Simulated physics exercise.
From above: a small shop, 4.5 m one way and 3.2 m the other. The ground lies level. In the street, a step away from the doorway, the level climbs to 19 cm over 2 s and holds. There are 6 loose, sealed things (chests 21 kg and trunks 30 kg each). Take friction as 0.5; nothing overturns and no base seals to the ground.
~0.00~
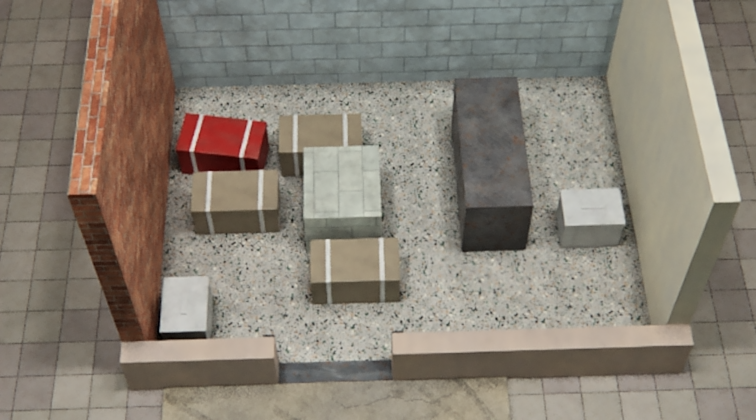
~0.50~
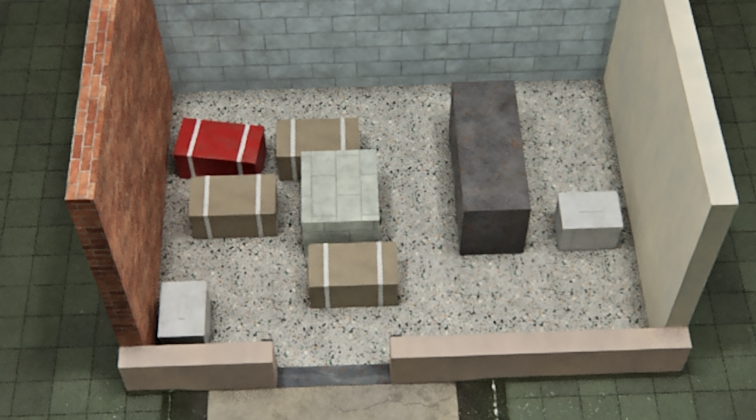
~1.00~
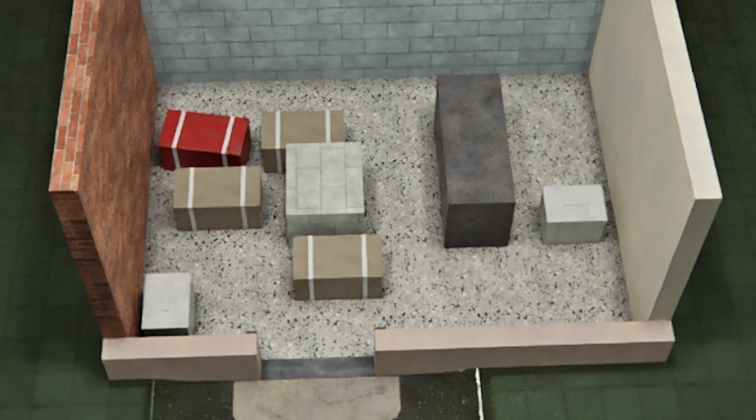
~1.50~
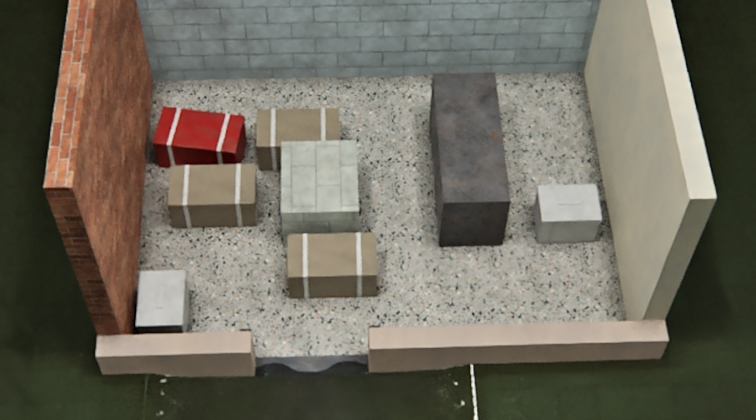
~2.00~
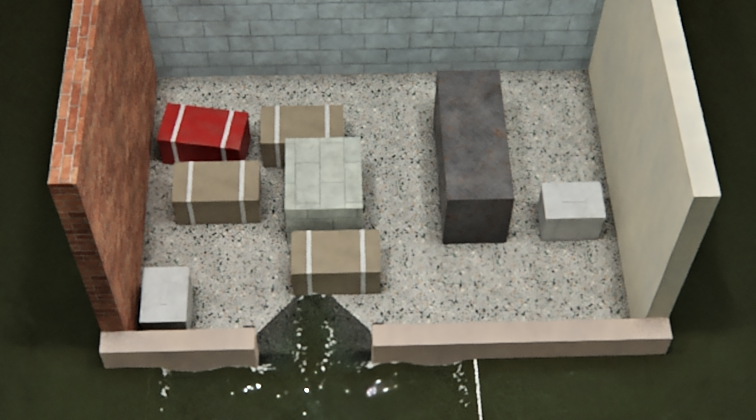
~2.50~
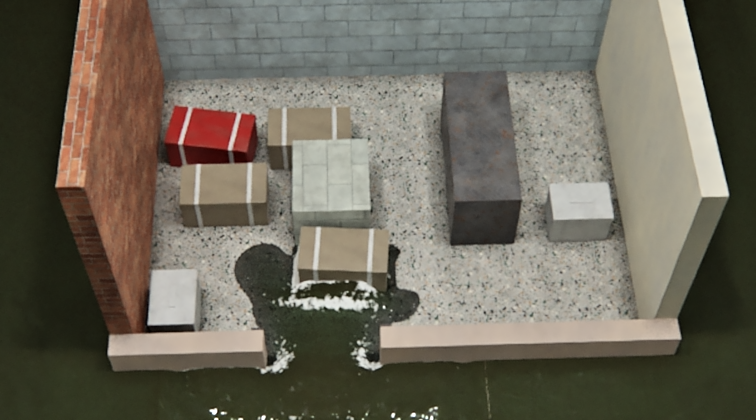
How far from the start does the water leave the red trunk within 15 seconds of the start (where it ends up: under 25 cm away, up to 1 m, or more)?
Red trunk ends far away.
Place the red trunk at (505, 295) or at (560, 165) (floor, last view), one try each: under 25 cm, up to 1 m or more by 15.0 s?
In that order: It is nudged along; it slides a little.
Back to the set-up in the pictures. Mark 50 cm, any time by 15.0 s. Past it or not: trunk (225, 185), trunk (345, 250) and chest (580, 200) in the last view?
In turn: More, more, less.
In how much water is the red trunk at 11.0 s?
Roughly 11 cm.
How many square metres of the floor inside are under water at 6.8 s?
About 10.5 m2.
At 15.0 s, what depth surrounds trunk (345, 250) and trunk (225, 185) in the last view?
About 13 and 14 cm.
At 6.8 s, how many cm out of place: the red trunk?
About 40 cm.
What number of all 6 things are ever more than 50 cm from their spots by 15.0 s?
That makes 5.
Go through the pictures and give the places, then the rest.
The first frame shows the red trunk at (221, 136) rests on the ground; water covers 0.0 m2; 0 of 6 have shifted.
The second frame shows the red trunk at (219, 140), on the bottom; 0.0 m2 under water; 0 of 6 have shifted.
The third frame shows the red trunk at (204, 132), on the bottom; water covers 0.0 m2; 0 of 6 have shifted.
The fourth frame shows the red trunk at (199, 129), on the bottom; water covers 0.0 m2; 0 of 6 have shifted.
The fifth frame shows the red trunk at (203, 126) rests on the ground; 0.4 m2 under water; 0 of 6 have shifted.
The sixth frame shows the red trunk at (210, 128), on the bottom; water covers 1.2 m2; 0 of 6 have shifted.
After 3.5 s the red trunk is near (210, 128), 0.0 m from its start, aground; 0 afloat.
After 6.8 s the red trunk is near (217, 94), 0.4 m from its start, aground; 1 afloat.
After 11.0 s the red trunk is near (419, 73), 2.1 m from its start, afloat; 4 afloat.
After 15.0 s the red trunk is near (542, 67), 3.3 m from its start, afloat; 6 afloat.
